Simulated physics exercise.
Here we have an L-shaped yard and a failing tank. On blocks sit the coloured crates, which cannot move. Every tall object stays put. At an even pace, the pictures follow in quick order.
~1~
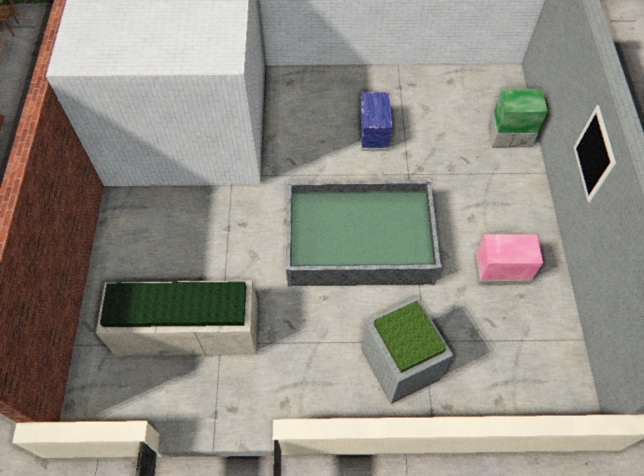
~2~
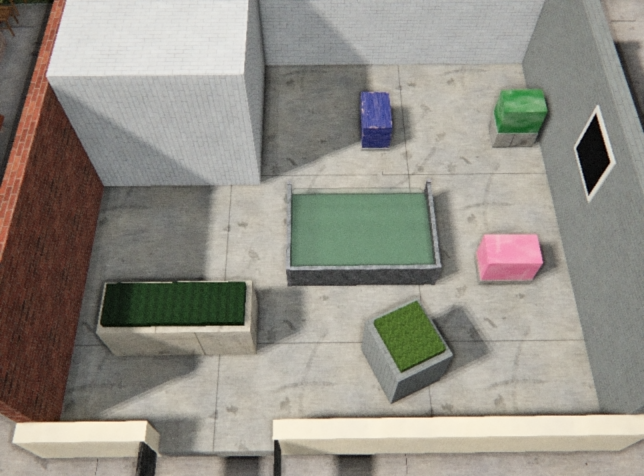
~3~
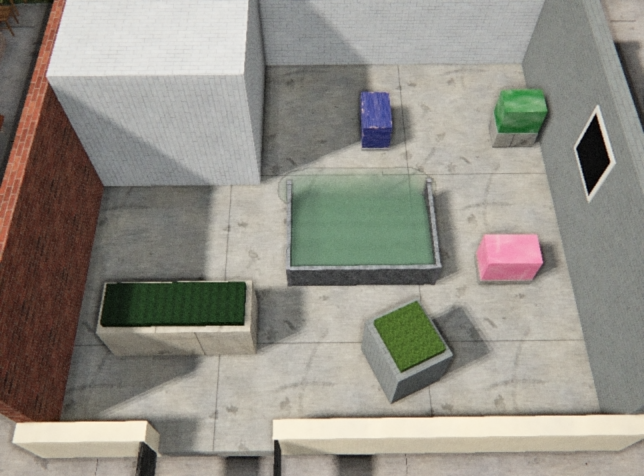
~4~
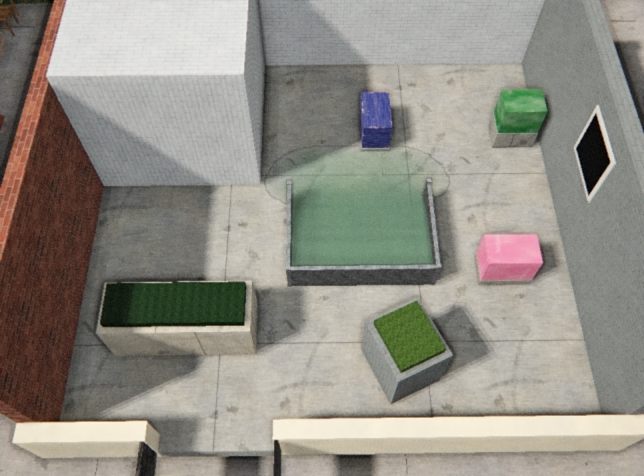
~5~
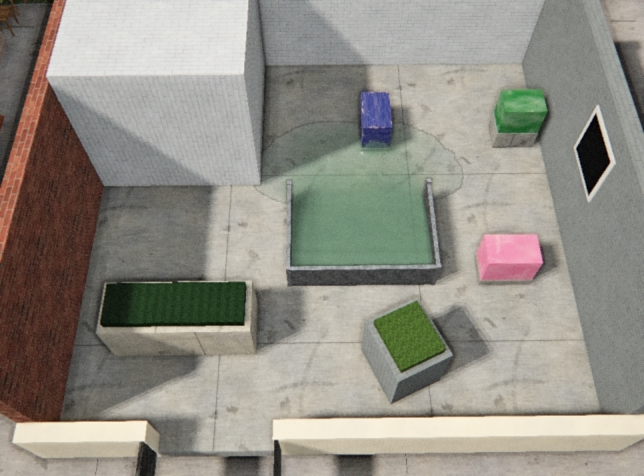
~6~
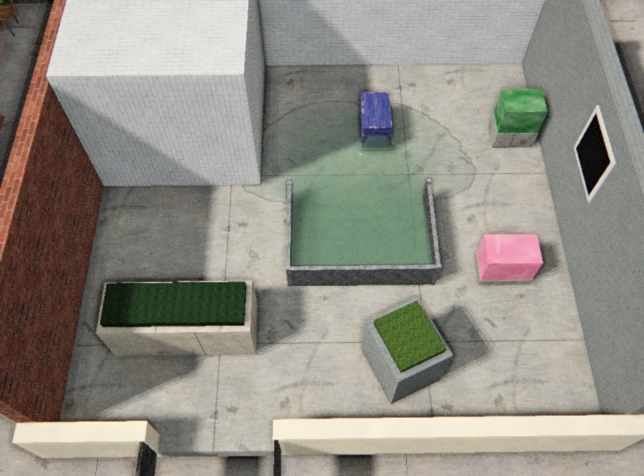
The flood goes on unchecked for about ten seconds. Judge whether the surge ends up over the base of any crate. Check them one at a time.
The blue crate gets wet. The pink crate keeps dry. The green crate keeps dry.
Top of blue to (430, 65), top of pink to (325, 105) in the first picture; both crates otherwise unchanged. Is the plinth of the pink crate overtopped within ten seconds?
I'd say the pink crate is overtopped.
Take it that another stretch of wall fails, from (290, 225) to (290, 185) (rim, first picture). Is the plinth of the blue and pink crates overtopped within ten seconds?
My reading: Blue stays untouched, pink stays untouched.
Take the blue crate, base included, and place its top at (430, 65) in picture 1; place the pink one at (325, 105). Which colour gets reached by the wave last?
That is the crate marked green.
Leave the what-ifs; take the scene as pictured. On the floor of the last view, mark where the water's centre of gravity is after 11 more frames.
About (359, 152).
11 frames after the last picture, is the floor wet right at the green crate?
By then the green crate has been hit.
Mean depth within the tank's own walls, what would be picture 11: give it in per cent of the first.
I'd put it close to 42 percent.
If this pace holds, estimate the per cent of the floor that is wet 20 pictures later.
I'd say 35 per cent.
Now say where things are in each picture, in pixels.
Still water in the open tank at (361, 226), in the first frame.
The front is at a hidden place, out from the gap on the open tank's far side, in the second frame.
Water pours out on the open tank's far side and has run to a hidden place, in the third frame.
Water pours out on the open tank's far side and has run to (277, 168), in the fourth frame.
Water pours out on the open tank's far side and has run to (424, 136), in the fifth frame.
The front is at (308, 108), out from the gap on the open tank's far side, in the sixth frame.
A moment on, water covers 25 % of the floor; the blue crate water round its plinth, the pink crate not reached, the green crate water round its plinth.
Next, water covers 30 % of the floor; the blue crate water round its plinth, the pink crate not reached, the green crate water round its plinth.
Then, water covers 35 % of the floor; the blue crate water round its plinth, the pink crate not reached, the green crate water round its plinth.
Later, water covers 50 % of the floor; the blue crate water round its plinth, the pink crate water round its plinth, the green crate water round its plinth.
In the end, water covers 65 % of the floor; the blue crate was topped, the pink crate stayed above the water, the green crate stayed above the water.
